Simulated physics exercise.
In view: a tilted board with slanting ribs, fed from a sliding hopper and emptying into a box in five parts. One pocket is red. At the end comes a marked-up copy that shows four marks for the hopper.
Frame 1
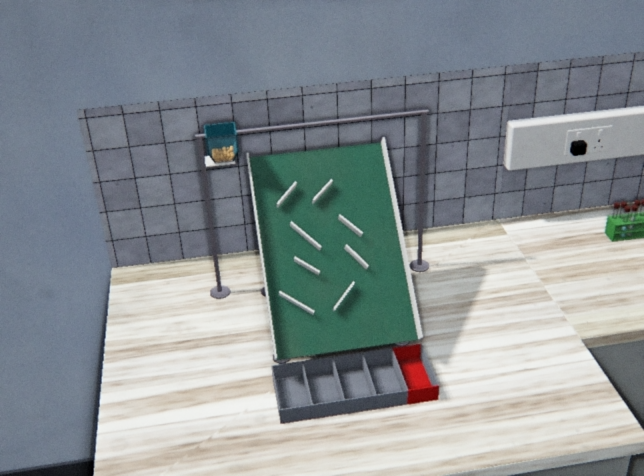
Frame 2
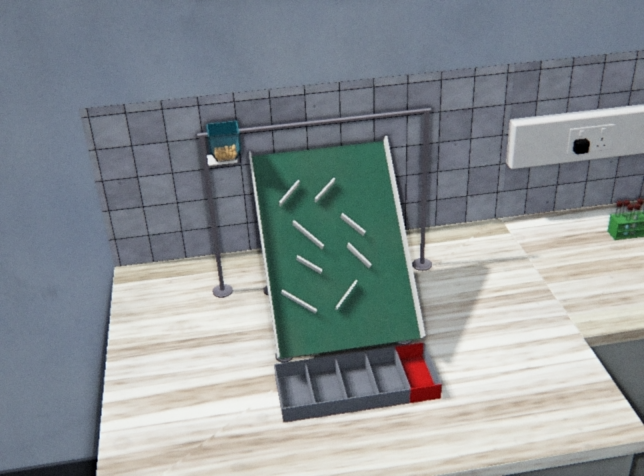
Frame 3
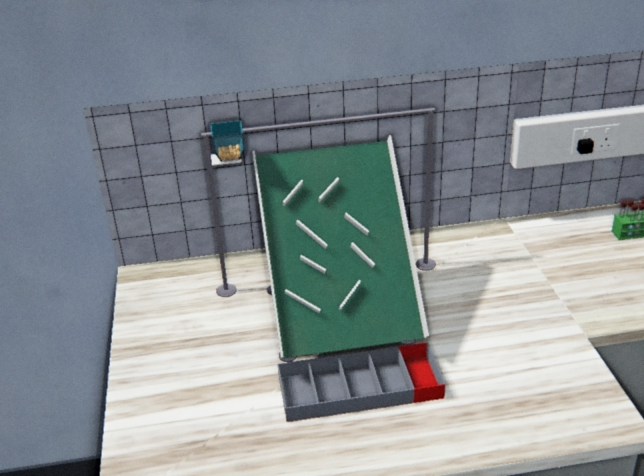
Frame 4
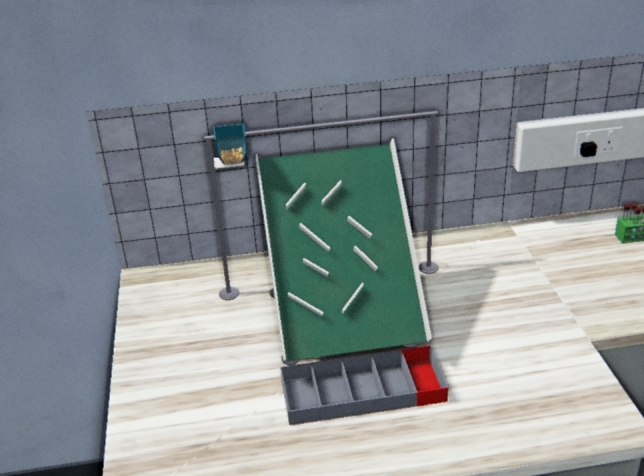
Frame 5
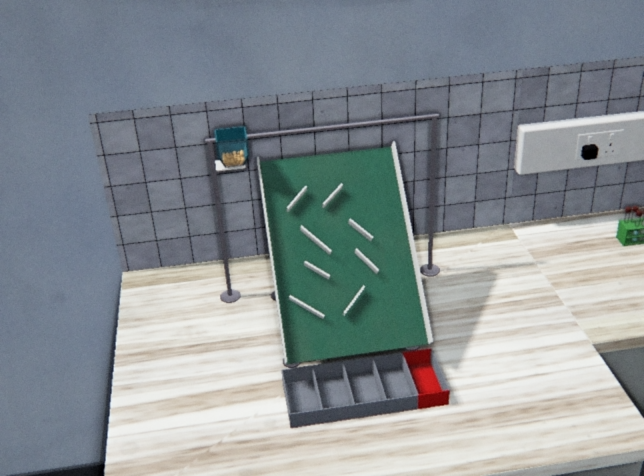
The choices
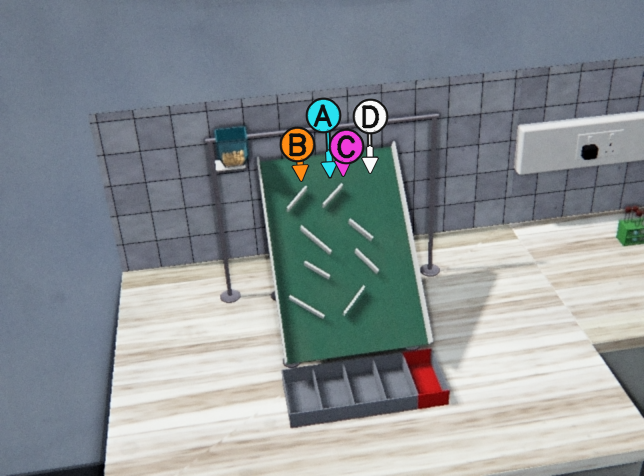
A tilted green board with slanting white ribs stood over a box with a red right-hand pocket, a small filled hopper at its upper left, and nothing moved except the view, which shifted slightly.
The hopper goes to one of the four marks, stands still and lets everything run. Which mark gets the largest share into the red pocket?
The best mark is D.
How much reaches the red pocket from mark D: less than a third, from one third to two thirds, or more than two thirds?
Mark D gives more than two thirds.
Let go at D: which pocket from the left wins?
The fifth.
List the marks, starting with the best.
The order is D, C, A, B.
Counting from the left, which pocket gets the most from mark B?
It is the first one.
On the marked copy, mark A meets the board at (329, 171); mark B meets the board at (300, 175); mark C meets the board at (343, 170); mark D meets the board at (370, 167).
If A is chosen, roughly a quarter in the red pocket, the larger part in other pockets.
If B is chosen, just a few in the red pocket, almost all in other pockets, just a few held on the board, about a tenth outside the box.
If C is chosen, roughly two thirds in the red pocket, roughly a third in other pockets.
If D is chosen, almost all in the red pocket, about a tenth in other pockets, just a few outside the box.
